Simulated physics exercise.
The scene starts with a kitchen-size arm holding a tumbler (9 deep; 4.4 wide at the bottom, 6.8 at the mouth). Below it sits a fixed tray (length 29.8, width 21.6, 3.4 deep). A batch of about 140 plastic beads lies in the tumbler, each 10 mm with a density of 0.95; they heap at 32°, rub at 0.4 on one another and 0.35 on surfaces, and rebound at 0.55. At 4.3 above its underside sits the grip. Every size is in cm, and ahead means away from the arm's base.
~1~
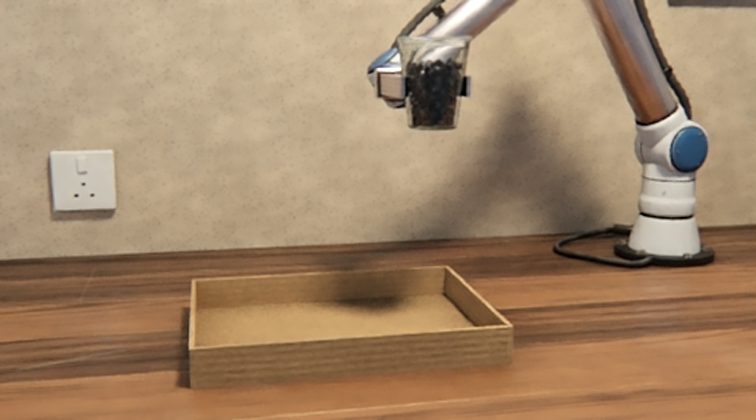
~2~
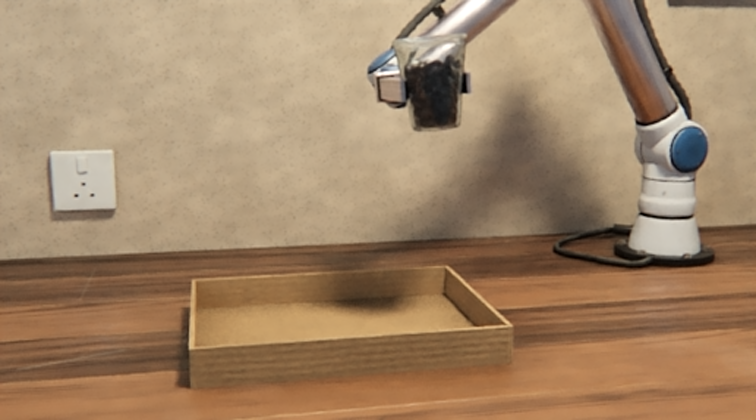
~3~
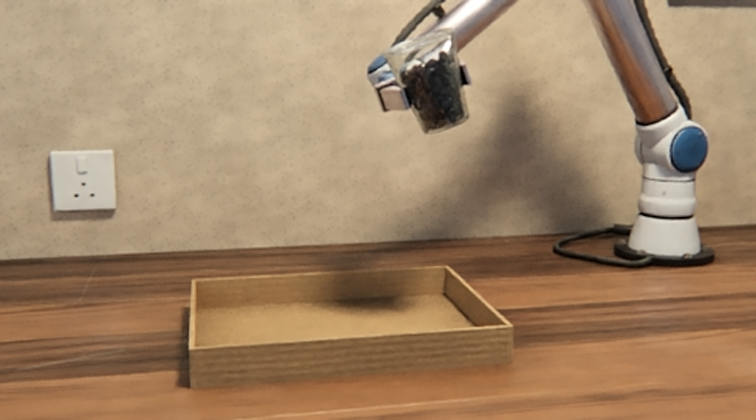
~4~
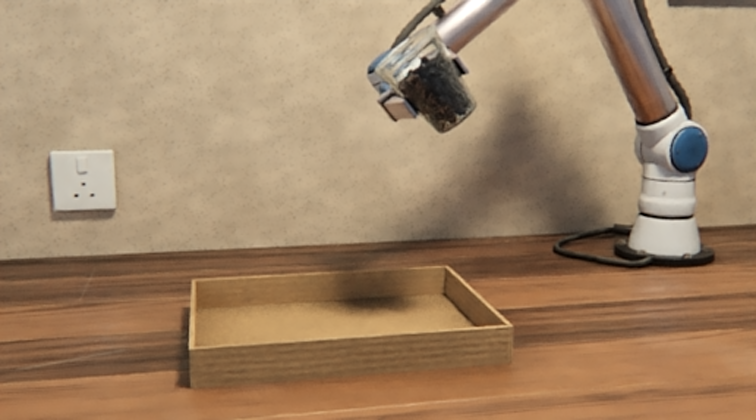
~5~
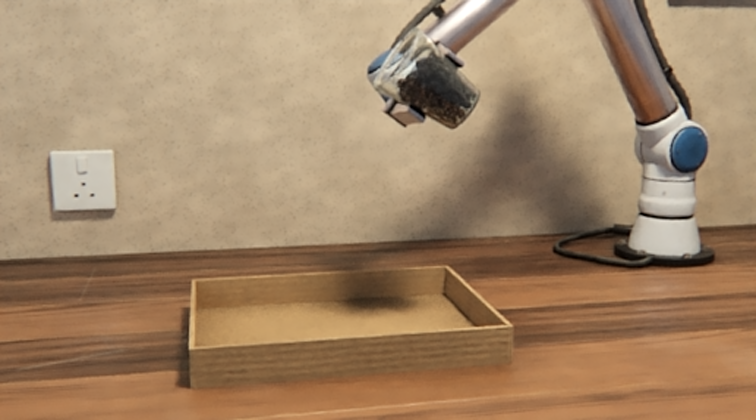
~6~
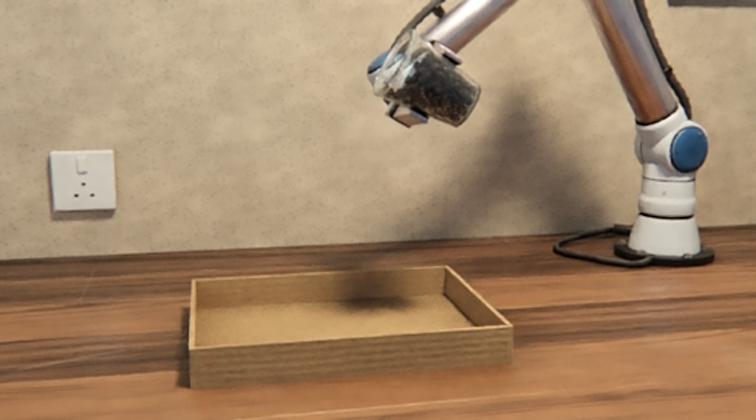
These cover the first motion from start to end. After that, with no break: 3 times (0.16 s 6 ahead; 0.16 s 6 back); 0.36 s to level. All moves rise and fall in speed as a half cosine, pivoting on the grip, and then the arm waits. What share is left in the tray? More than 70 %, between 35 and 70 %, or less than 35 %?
Between 35 and 70 %.
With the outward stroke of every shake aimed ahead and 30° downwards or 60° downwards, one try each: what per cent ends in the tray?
15 and 0 %.
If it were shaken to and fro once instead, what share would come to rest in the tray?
That would give close to 25 percent.
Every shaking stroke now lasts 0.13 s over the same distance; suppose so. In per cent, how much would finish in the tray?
I'd expect close to 55 in a hundred.
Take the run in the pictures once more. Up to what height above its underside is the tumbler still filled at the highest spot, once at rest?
Roughly 6.0 cm.
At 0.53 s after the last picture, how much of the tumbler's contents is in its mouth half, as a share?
55 %.
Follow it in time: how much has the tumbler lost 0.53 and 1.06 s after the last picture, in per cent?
In turn: 25 %, then 45 %.
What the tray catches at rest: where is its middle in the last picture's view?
Near pixel (325, 332).
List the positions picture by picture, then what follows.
The first frame shows tumbler middle at (433, 84), level; upper third of the load around (436, 69), from x 410 to 460, top at y 60; 145 in the tumbler.
The second frame shows tumbler middle at (433, 84), tilted 6° forward; upper third of the load around (435, 69), from x 410 to 455, top at y 55.
The third frame shows tumbler middle at (433, 85), tilted 21° forward; upper third of the load around (432, 71), from x 405 to 460, top at y 50.
The fourth frame shows tumbler middle at (432, 85), tilted 39° forward; upper third of the load around (432, 72), from x 400 to 465, top at y 55.
The fifth frame shows tumbler middle at (432, 85), tilted 54° forward; upper third of the load around (431, 74), from x 400 to 470, top at y 55.
The sixth frame shows tumbler middle at (432, 85), tilted 60° forward; upper third of the load around (431, 75), from x 390 to 470, top at y 55; 145 in the tumbler.
Then, 0.53 s after the last picture, tilted 60° forward, highest piece 28 above the table; 111 in the tumbler, 28 in the tray, 6 in flight or on a rim.
Then, 1.06 s after the last picture, tilted 50° forward, highest piece 27 above the table; 79 in the tumbler, 56 in the tray, 10 in flight or on a rim.
Then, 1.52 s after the last picture, level, highest piece 28 above the table; 79 in the tumbler, 66 in the tray.
Then, 2.57 s after the last picture, level, highest piece 28 above the table; 79 in the tumbler, 66 in the tray.
Final count, 79 in the tumbler, 66 in the tray. That is 46 % in the tray.
